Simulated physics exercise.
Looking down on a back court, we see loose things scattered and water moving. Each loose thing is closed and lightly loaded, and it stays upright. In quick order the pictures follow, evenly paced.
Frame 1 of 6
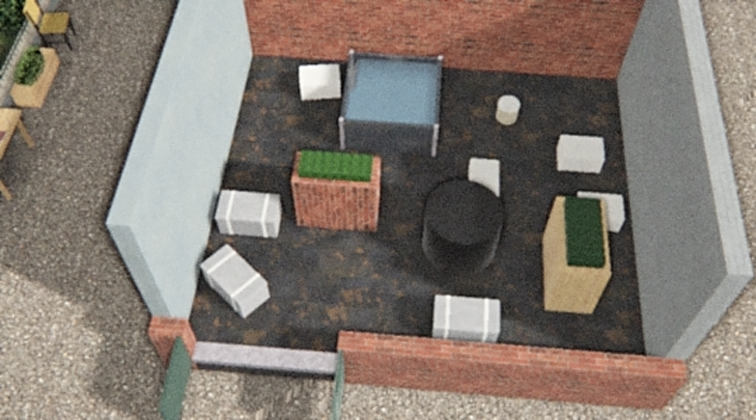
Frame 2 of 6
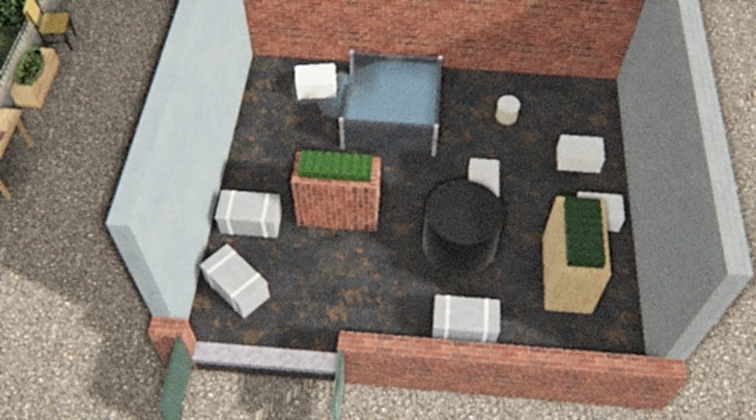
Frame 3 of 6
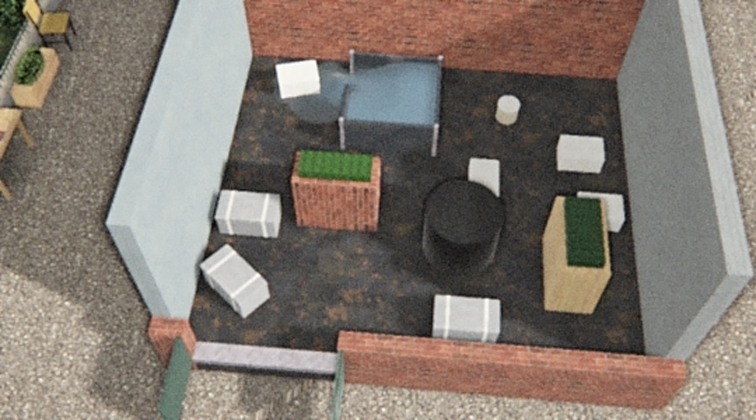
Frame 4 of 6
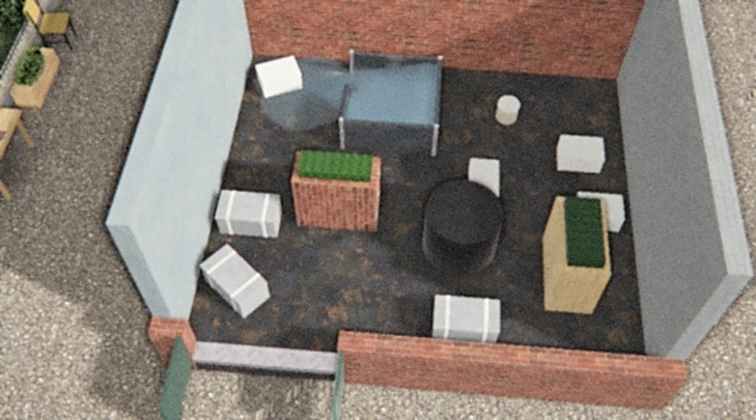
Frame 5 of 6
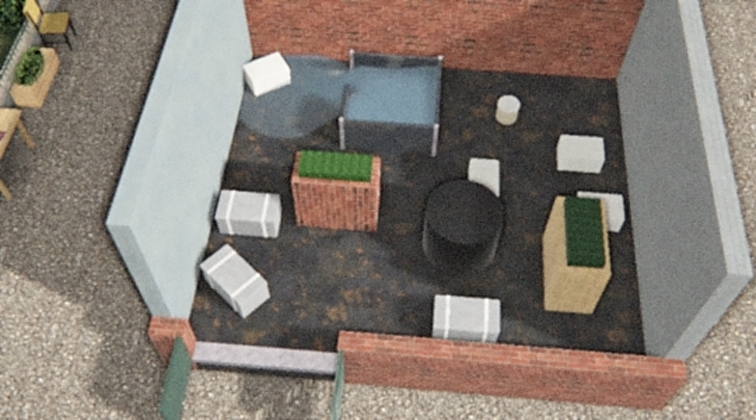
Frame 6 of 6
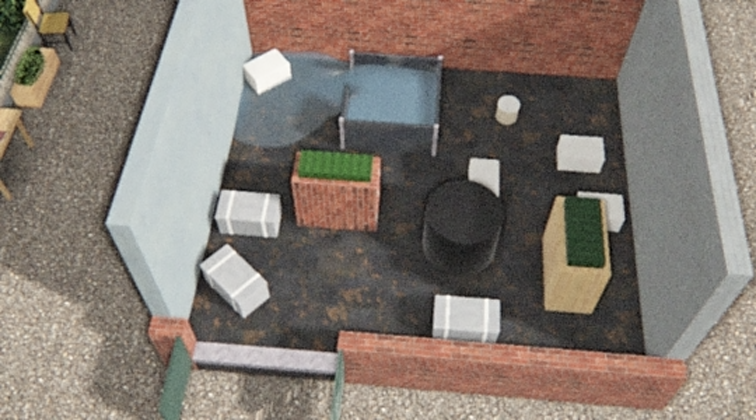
Water spreading left from a glass-sided tank in a brick-walled court, pushing a white crate toward the pale left wall.
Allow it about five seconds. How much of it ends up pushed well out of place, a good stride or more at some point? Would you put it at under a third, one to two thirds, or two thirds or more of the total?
It stays in the middle third.
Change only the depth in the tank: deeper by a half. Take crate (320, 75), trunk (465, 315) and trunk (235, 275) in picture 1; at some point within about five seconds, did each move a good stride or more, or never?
The first did it, the next came up short, and the last did it.
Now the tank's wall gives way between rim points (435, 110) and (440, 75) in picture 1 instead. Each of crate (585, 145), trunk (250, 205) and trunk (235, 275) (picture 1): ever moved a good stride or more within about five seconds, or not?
One after another: Goes the distance, then never gets that far, then never gets that far.
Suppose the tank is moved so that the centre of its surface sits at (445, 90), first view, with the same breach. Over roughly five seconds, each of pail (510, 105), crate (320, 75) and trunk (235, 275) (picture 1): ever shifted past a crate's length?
Not far, Far enough, Far enough.
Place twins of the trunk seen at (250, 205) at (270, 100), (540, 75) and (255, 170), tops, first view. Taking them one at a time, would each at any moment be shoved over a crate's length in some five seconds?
Here's the rundown: Sent far off, never gets far, and finally sent far off.
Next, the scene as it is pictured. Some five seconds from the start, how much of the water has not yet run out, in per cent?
Estimate: About 84 %.
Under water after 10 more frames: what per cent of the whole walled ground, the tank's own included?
Something like 25 in a hundred.
A moment on, 1 of 8 are well off their spots; 1 afloat.
Next, 1 of 8 are well off their spots; 1 afloat.
Later, 3 of 8 are well off their spots; 2 afloat.
In the end, 3 of 8 are well off their spots, and 3 have been at some point; 1 afloat.
